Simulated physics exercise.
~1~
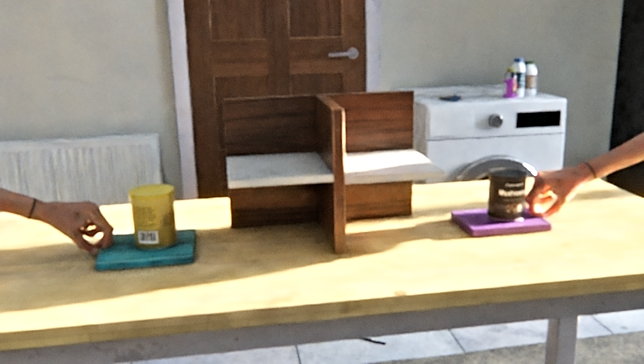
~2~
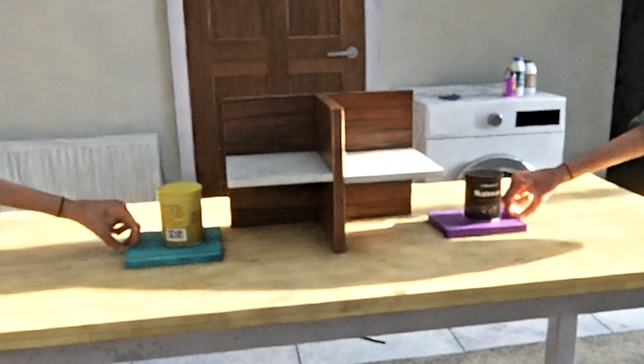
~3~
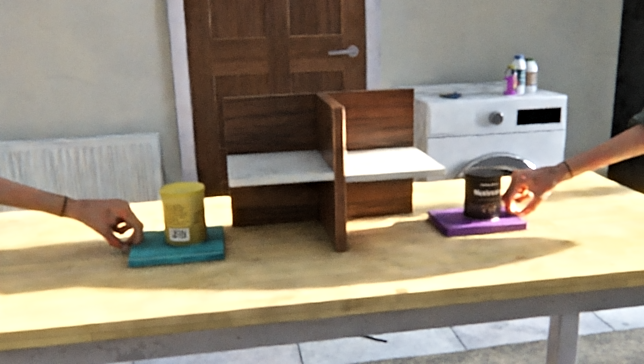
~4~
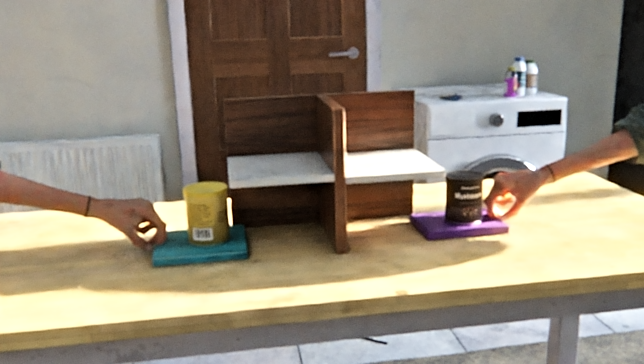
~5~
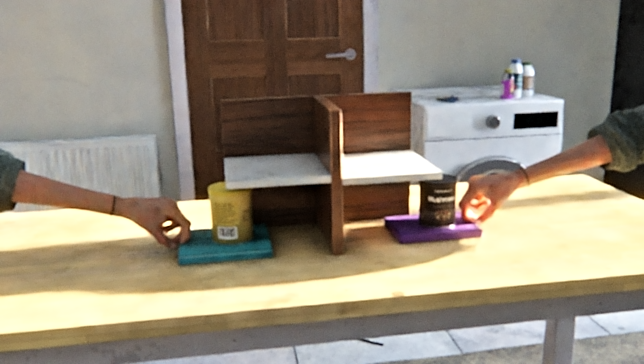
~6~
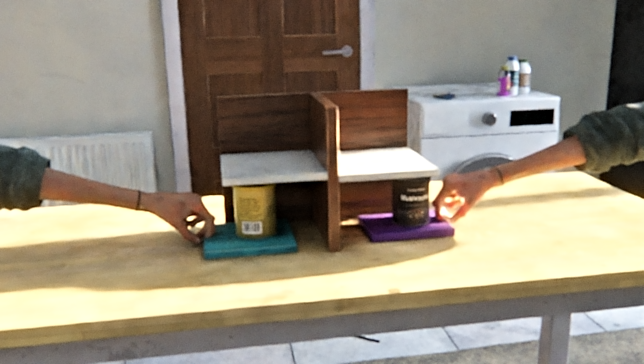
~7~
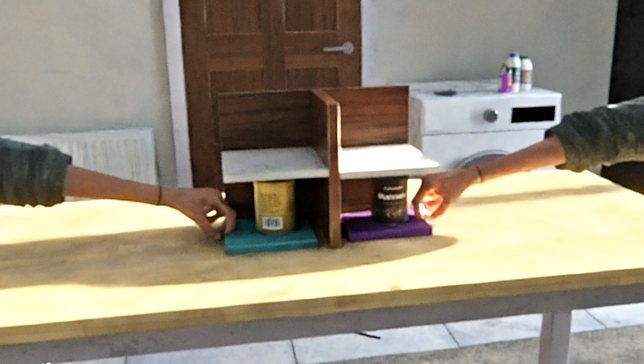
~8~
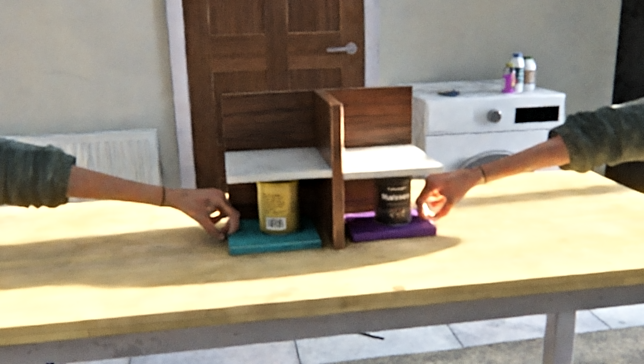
We see two hands slide a turquoise board carrying a yellow tin rightward and a purple tray carrying a black pot leftward across a table, until both upright containers pass beneath the low shelves of a wooden unit and rest there, untouched by the shelves.
